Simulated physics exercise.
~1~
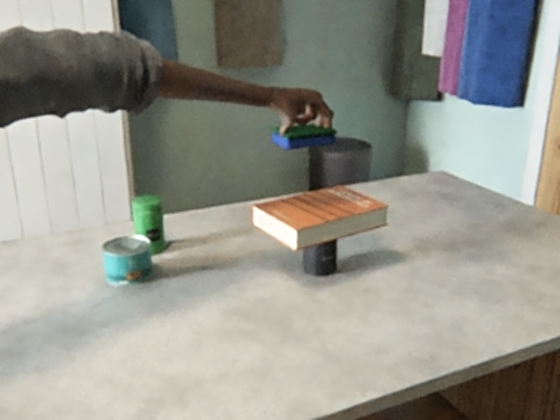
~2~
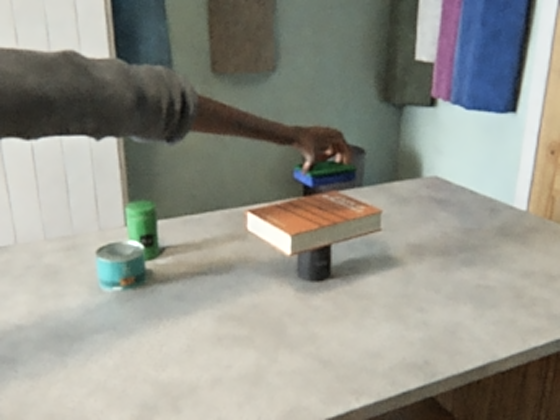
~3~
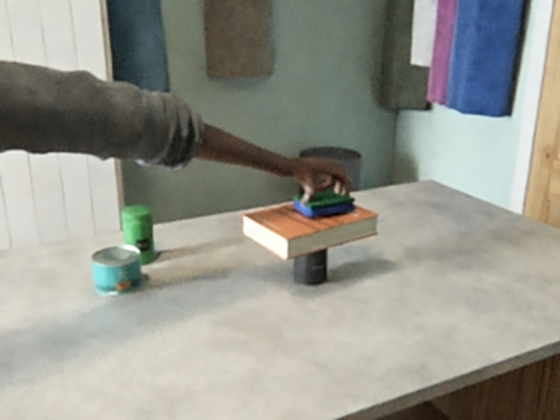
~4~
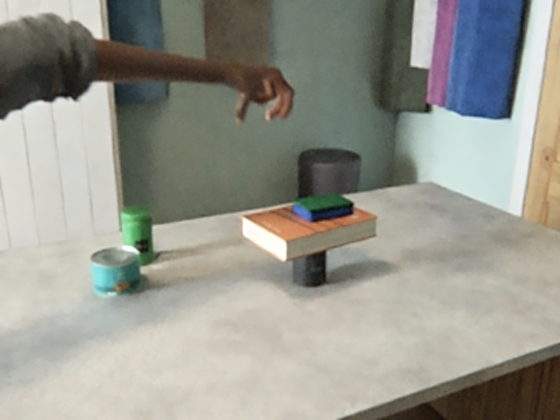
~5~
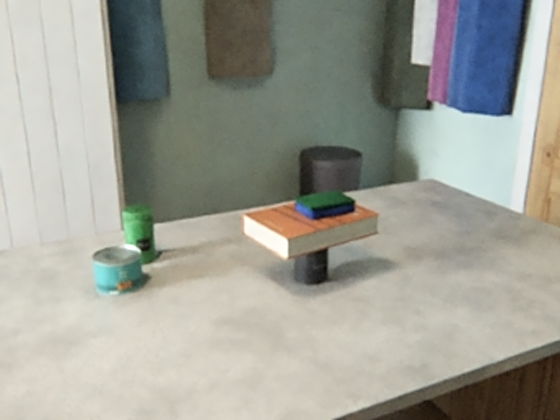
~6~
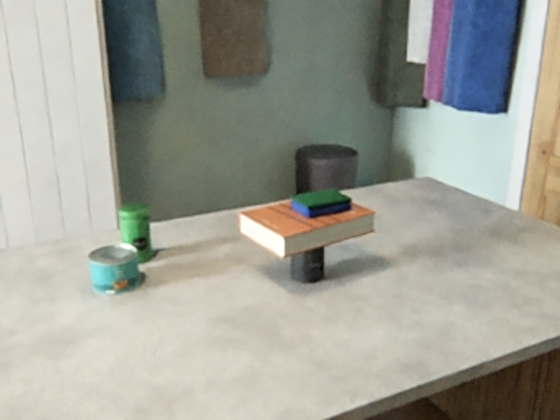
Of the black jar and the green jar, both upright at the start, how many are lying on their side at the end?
None of them are. The black jar still stands under the book, and the green jar still stands off to the left.
